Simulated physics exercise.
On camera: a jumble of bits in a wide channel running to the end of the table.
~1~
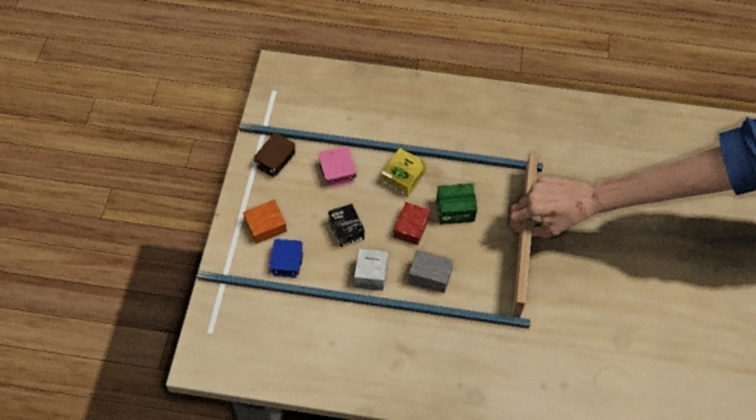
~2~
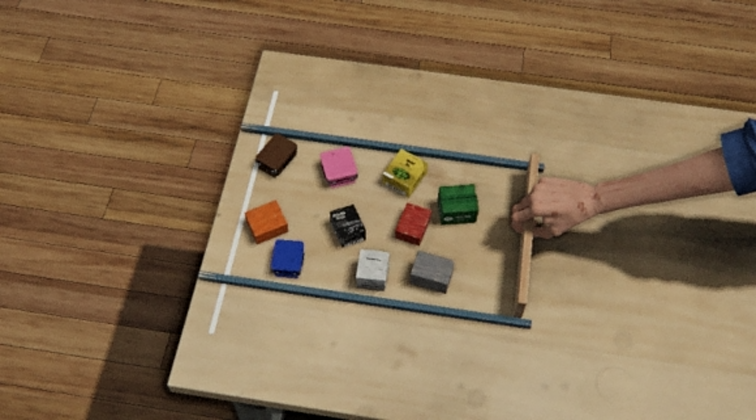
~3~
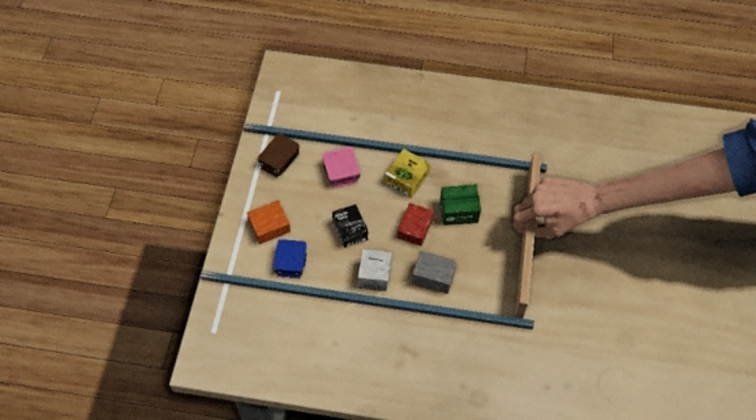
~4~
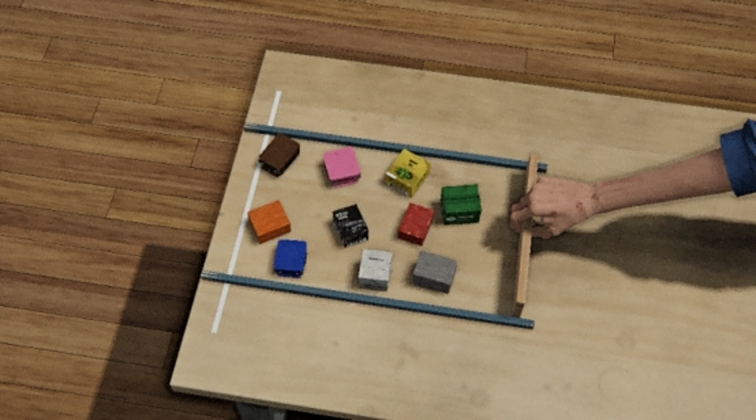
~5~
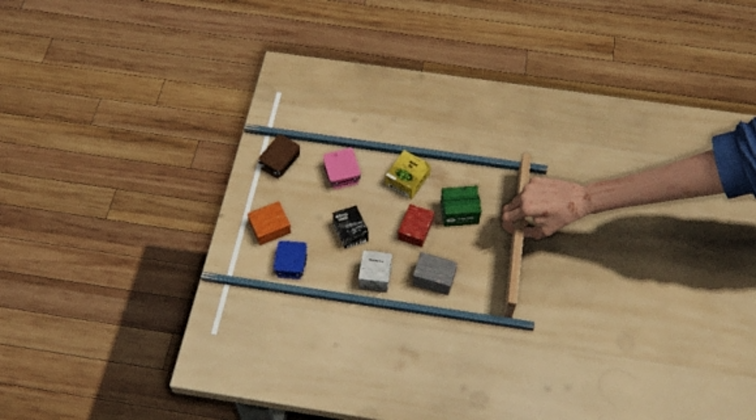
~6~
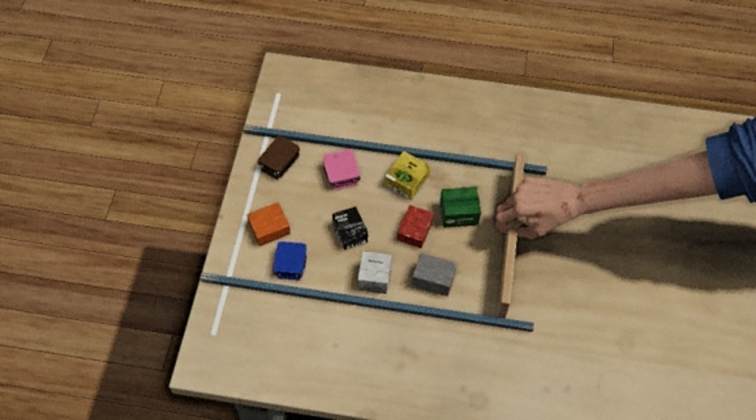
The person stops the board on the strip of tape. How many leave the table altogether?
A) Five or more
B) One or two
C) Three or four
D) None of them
(A) Five or more.
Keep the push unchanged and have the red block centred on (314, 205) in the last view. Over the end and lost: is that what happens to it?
Here the red block goes off.
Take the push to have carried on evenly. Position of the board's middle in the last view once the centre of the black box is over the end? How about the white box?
Around (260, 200) first and around (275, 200) second.
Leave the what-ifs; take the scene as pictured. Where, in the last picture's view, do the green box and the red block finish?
Final spots - green box (238, 166), red block (229, 199).
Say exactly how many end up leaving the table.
I count 6 in all.
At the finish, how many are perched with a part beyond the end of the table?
That'd be 4.
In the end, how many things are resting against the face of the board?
So the total is 4.
Soon after, none off yet; brown case at rest near (280, 158); orange block at rest near (269, 224); blue case at rest near (291, 261).
After that, none off yet; brown case displaced a little near (260, 157); orange block displaced a little near (252, 224); blue case displaced well along near (237, 257).
In the end, the number that fall off is five or more; gone, white box, black box, pink case, blue case, orange block and brown case.
